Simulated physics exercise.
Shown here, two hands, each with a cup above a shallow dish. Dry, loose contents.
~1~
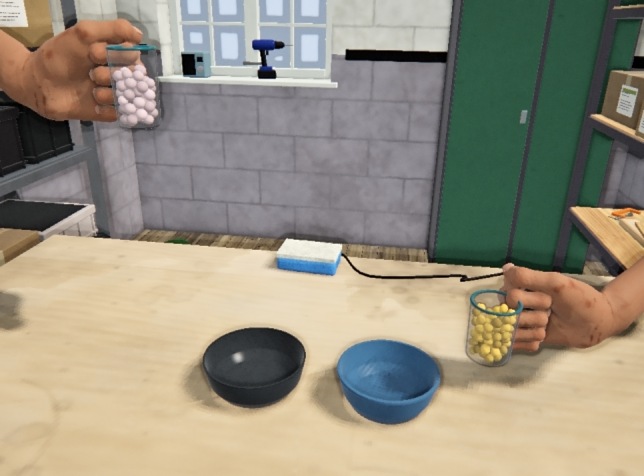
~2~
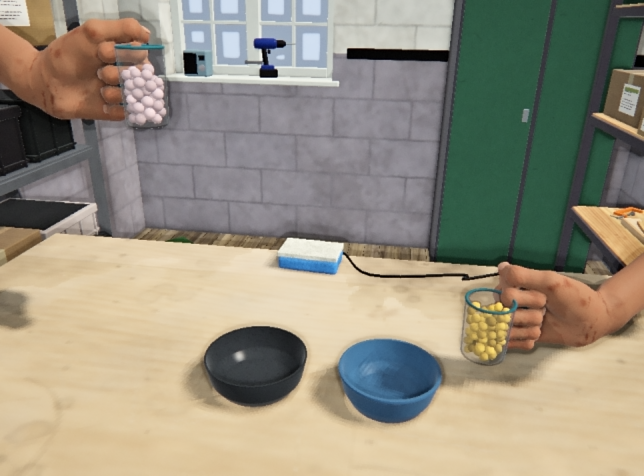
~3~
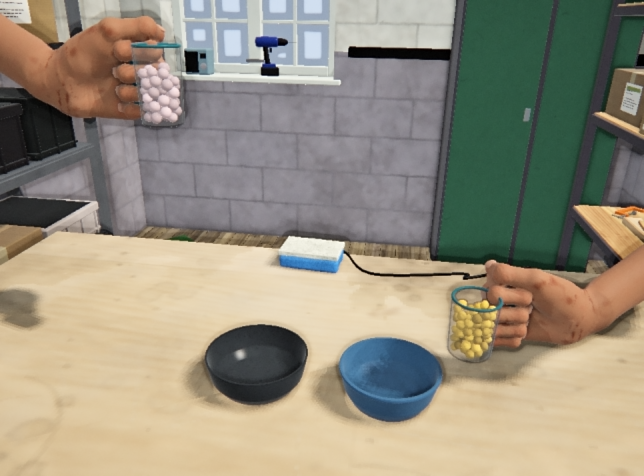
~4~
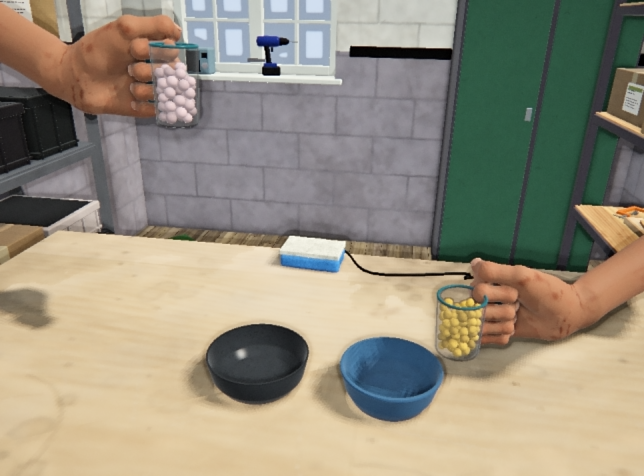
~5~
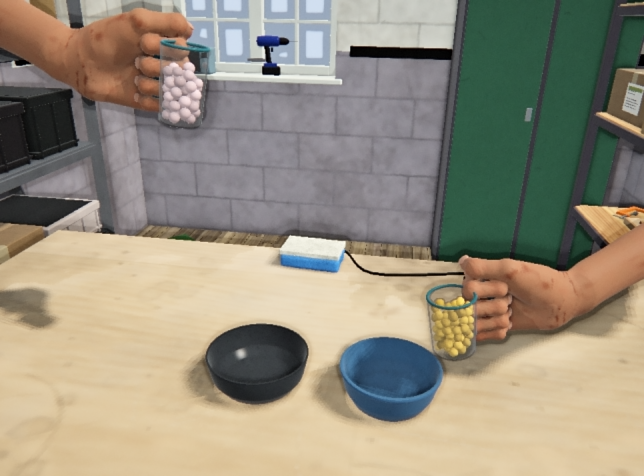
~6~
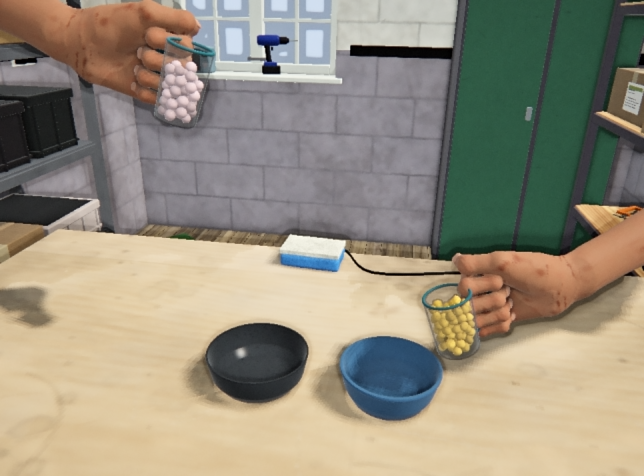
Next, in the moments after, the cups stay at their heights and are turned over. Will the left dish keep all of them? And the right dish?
In order: On the left the dish: Most likely some of it gets out; right: Most likely nothing gets out of it.
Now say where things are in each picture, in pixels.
The first picture shows left dish at (241, 391), empty; left cup at (136, 87), holding sugar pearls, high above its dish; right dish at (387, 405), empty; right cup at (492, 329), holding puffed corn balls, just above its dish.
The second picture shows left cup at (144, 86), upright; right cup at (486, 327), upright.
The third picture shows left cup at (160, 85), upright; right cup at (473, 325), upright.
The fourth picture shows left cup at (176, 85), tipped 2°; right cup at (459, 323), tipped 2°.
The fifth picture shows left cup at (183, 85), tipped 9°; right cup at (453, 323), tipped 9°.
The sixth picture shows left dish at (243, 386); left cup at (183, 84), tipped 18°; right dish at (389, 401); right cup at (453, 322), tipped 18°.
Then, 0.64 s after the last picture, left, all still in the cup; right, all still in the cup.
Then, 1.19 s after the last picture, left, nearly all still in the cup, a small part in the air; right, nearly all still in the cup, a stray few in the dish, a stray few in the air.
Then, 1.67 s after the last picture, left, about two thirds in the dish, a small part outside the dish, about a quarter in the air; right, all in the dish.
By the end, left, most in the dish, about a quarter outside the dish; right, all in the dish, none outside the dish.
